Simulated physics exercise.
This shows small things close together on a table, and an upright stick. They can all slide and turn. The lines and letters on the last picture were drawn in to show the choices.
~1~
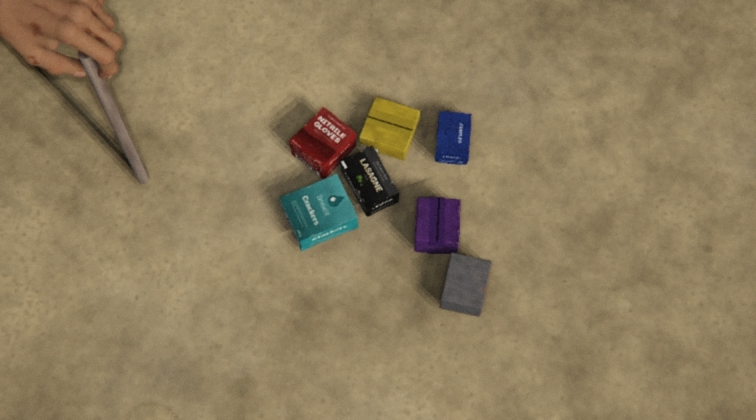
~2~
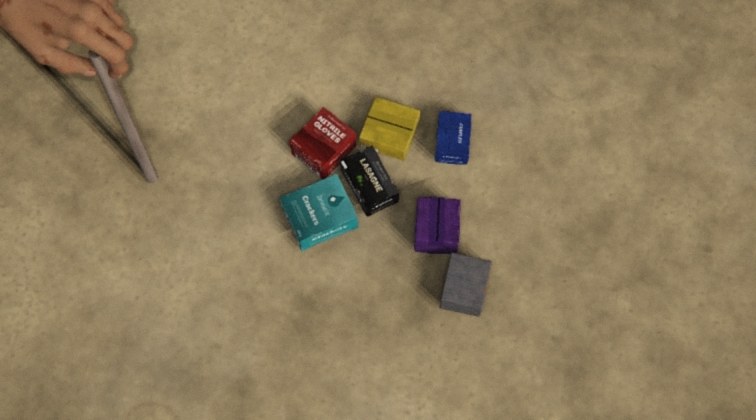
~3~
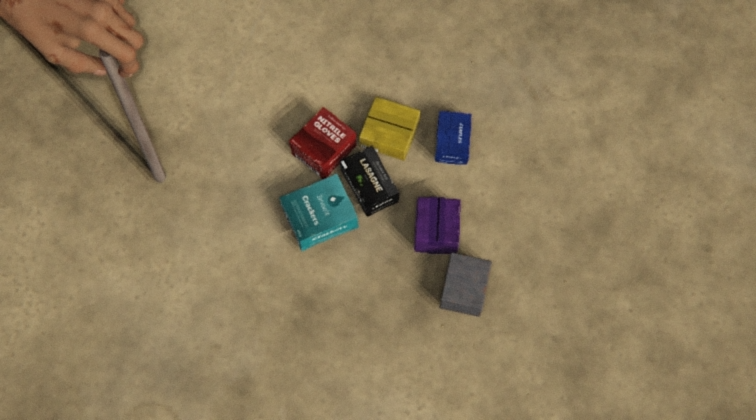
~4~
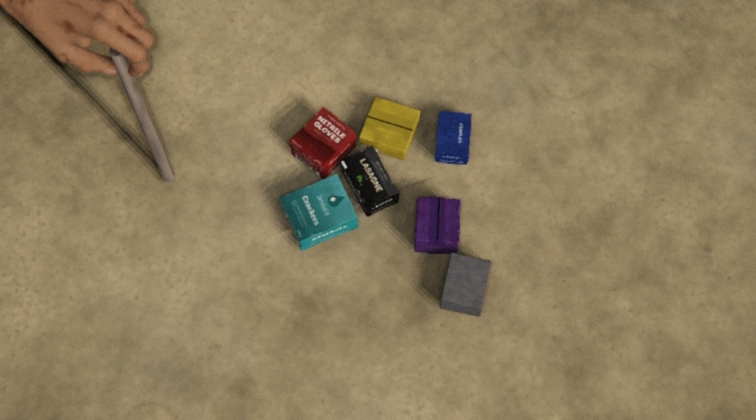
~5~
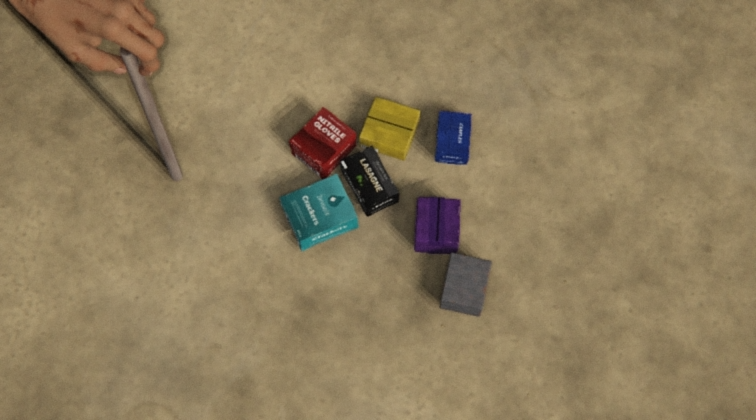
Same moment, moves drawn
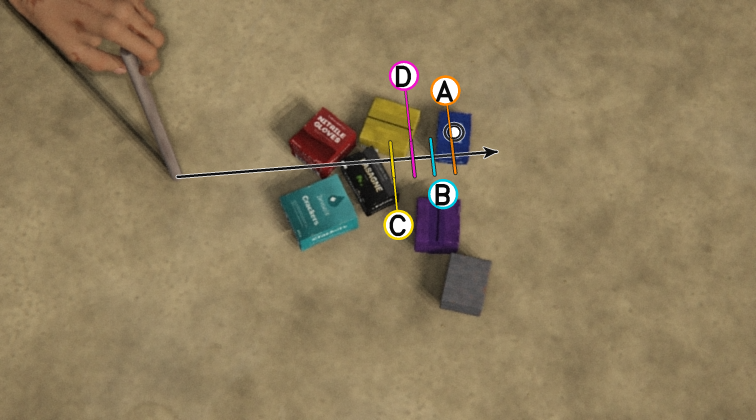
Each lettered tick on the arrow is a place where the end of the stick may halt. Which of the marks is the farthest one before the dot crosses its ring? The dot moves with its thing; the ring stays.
At B, and not beyond.
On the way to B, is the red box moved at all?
Yes.
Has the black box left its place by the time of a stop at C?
Yes.
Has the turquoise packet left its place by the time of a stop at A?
By then, no.
On the copy, A at (453, 155); B at (433, 156); C at (392, 160); D at (413, 159); the arrow from (177, 177) to (497, 152); the white dot at (454, 132).
On B. First, foot of the stick (269, 170).
Then, foot of the stick (362, 163); red box (342, 126); black box (377, 187).
Finally, foot of the stick (433, 157); red box (343, 125); black box (381, 190); the dot is still in its ring.
By contrast, A shifts the dotted thing to (470, 133); C keeps the dot in but is short; D keeps the dot in but is short.
